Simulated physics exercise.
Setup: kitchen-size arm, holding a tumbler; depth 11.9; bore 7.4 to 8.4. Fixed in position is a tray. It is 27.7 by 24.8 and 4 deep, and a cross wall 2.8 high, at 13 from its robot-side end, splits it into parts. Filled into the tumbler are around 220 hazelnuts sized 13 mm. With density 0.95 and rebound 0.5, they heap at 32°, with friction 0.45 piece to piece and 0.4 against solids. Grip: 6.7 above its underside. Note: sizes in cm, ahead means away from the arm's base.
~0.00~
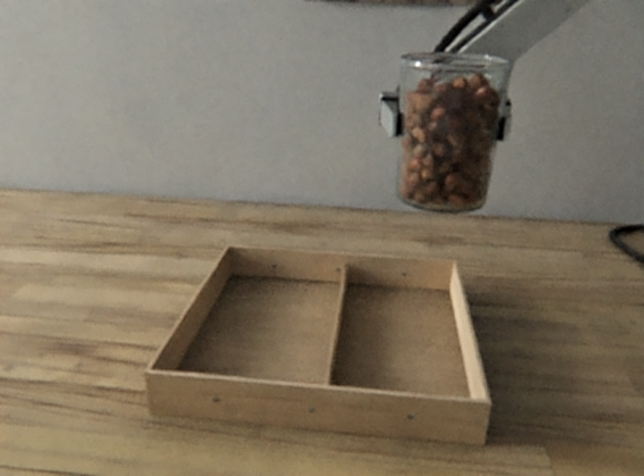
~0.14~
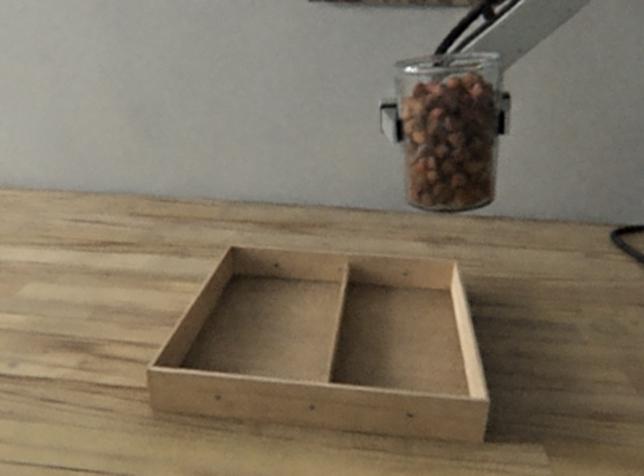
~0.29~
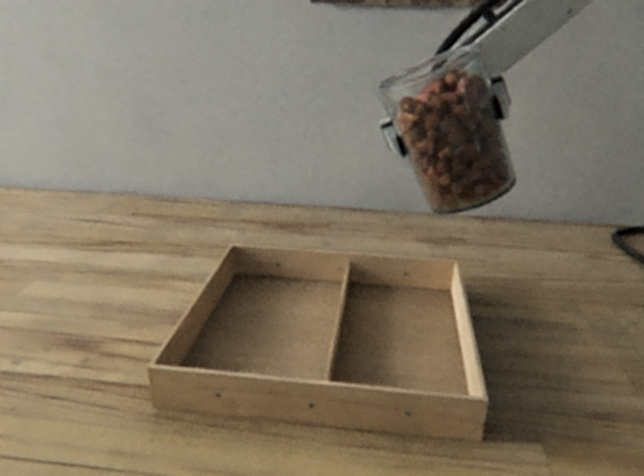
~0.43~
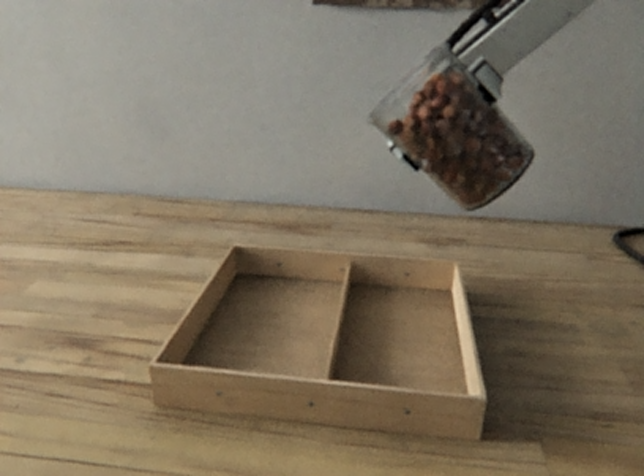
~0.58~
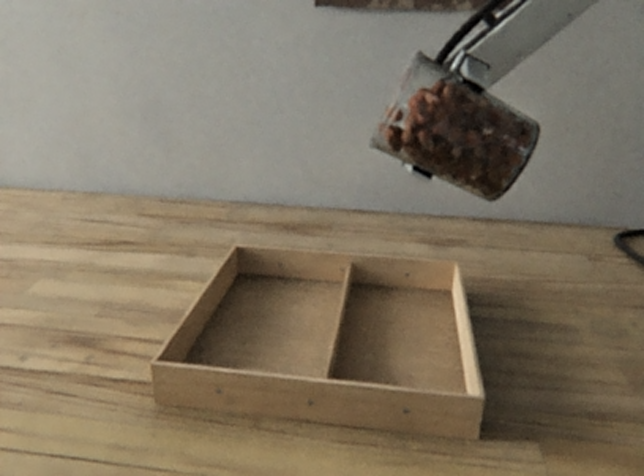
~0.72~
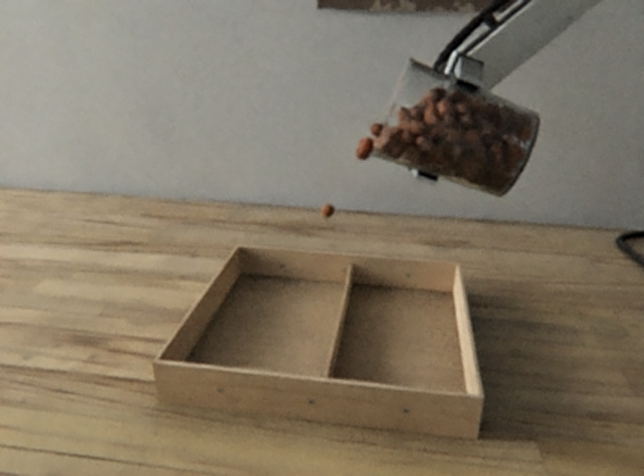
At first, a robot arm holds a clear tumbler of hazelnuts upright above a wooden tray split in two by a cross wall. The arm tilts the tumbler steadily to the left, and the nuts shift toward its mouth. Finally, a few nuts crowd past the rim, with one in midair over the tray.
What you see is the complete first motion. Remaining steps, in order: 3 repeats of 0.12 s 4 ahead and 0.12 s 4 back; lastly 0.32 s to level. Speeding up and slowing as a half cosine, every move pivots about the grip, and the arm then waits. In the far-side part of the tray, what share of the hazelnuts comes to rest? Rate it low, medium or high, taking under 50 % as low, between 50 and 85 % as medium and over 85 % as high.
Rating: Low.
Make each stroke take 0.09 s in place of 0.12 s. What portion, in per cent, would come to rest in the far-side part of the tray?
About 45 per cent, then.
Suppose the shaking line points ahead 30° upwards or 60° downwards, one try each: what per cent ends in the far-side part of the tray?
I'd say close to 50 percent for the first and close to 10 percent for the second.
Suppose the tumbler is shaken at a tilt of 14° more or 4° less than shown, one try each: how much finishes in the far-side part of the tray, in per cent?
They would come to near 70 and 30 per cent.
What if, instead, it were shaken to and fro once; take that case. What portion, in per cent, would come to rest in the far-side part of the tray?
About 20 %.
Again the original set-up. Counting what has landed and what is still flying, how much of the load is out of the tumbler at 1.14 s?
Share out so far: Close to 25 %.
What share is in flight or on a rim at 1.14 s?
4 %.
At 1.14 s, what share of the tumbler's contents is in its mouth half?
Around 60 per cent of it.
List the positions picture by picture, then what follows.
Tumbler middle at (448, 134), level; upper third of the load around (453, 103), from x 405 to 495, top at y 80; 219 in the tumbler, in the first picture.
Tumbler middle at (449, 134), tilted 7° forward; upper third of the load around (453, 104), from x 410 to 490, top at y 80, in the second picture.
Tumbler middle at (451, 134), tilted 25° forward; upper third of the load around (450, 106), from x 405 to 505, top at y 75, in the third picture.
Tumbler middle at (453, 133), tilted 47° forward; upper third of the load around (447, 108), from x 395 to 520, top at y 80, in the fourth picture.
Tumbler middle at (454, 132), tilted 65° forward; upper third of the load around (451, 111), from x 385 to 525, top at y 85, in the fifth picture.
Tumbler middle at (455, 132), tilted 72° forward; upper third of the load around (461, 118), from x 330 to 525, top at y 95; 217 in the tumbler, 2 in flight or on a rim, in the sixth picture.
By 1.14 s, tilted 72° forward, highest piece 25 above the table; 162 in the tumbler, 42 in the far-side part, 7 in the robot-side part, 8 in flight or on a rim.
By 1.55 s, tilted 52° forward, highest piece 25 above the table; 120 in the tumbler, 76 in the far-side part, 13 in the robot-side part, 2 on the table or floor, 8 in flight or on a rim.
By 1.96 s, level, highest piece 25 above the table; 119 in the tumbler, 81 in the far-side part, 17 in the robot-side part, 2 on the table or floor.
By 3.01 s, level, highest piece 25 above the table; 119 in the tumbler, 81 in the far-side part, 17 in the robot-side part, 2 on the table or floor.
Final count, 119 in the tumbler, 81 in the far-side part, 17 in the robot-side part, 2 on the table or floor. That is 37 % in the far-side part of the tray.
